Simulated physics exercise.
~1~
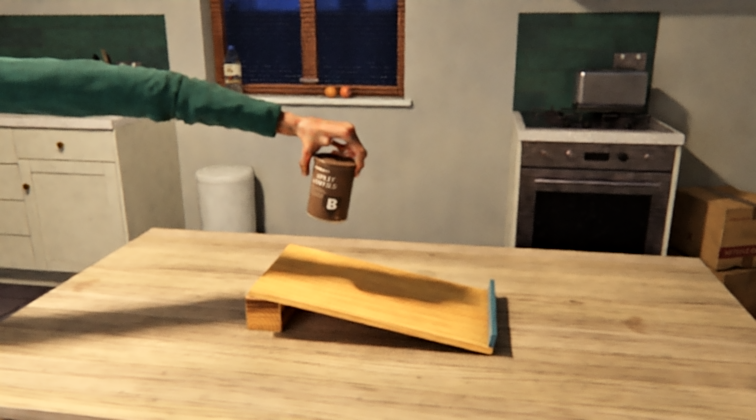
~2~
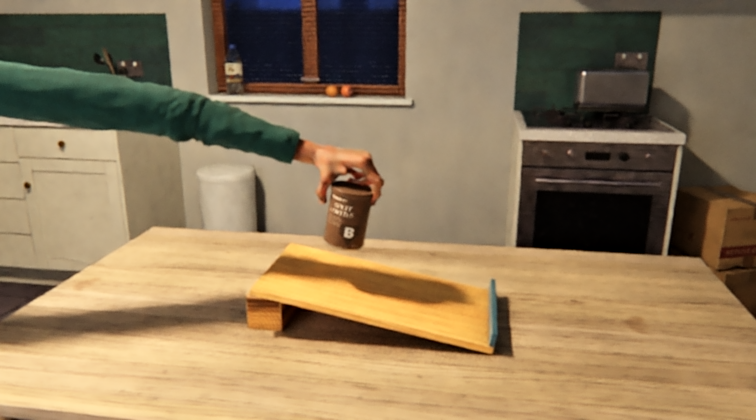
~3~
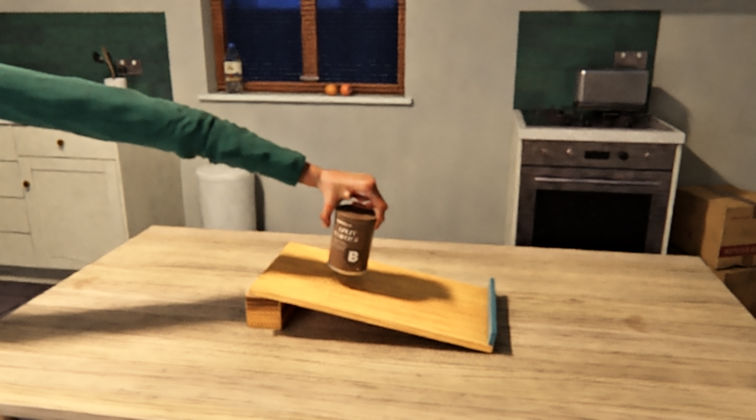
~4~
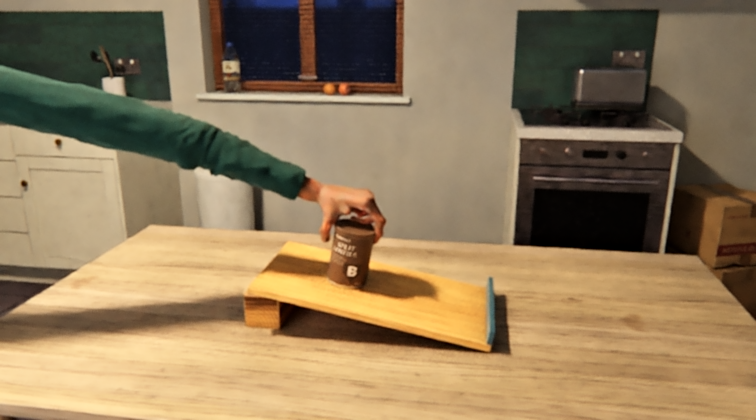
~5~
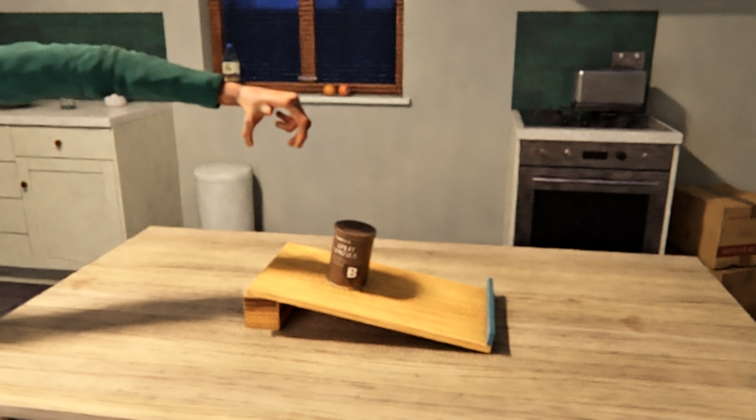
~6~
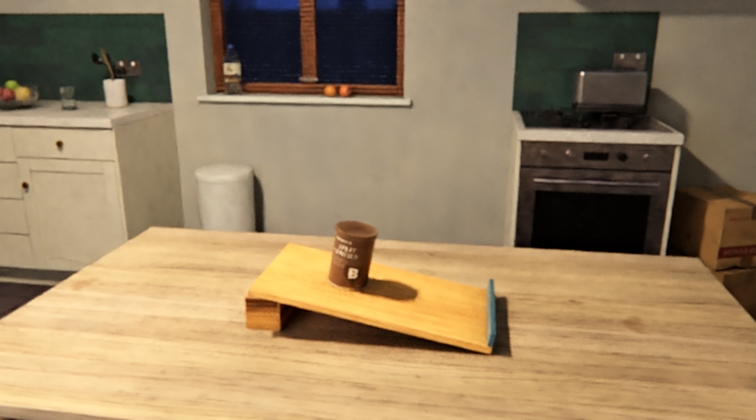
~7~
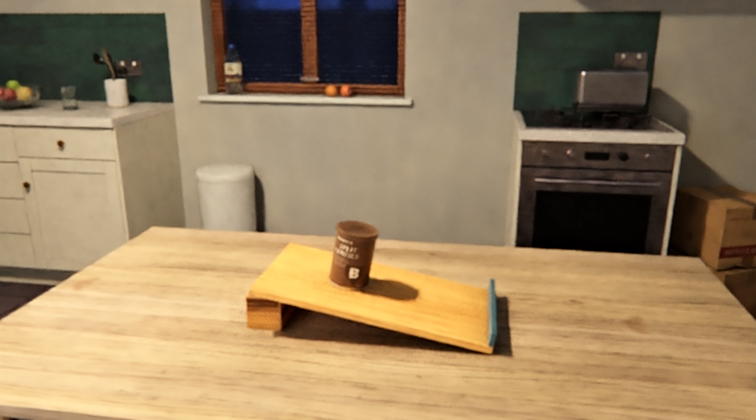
A hand sets a brown tin on a sloping board, lets go, and it stays put.
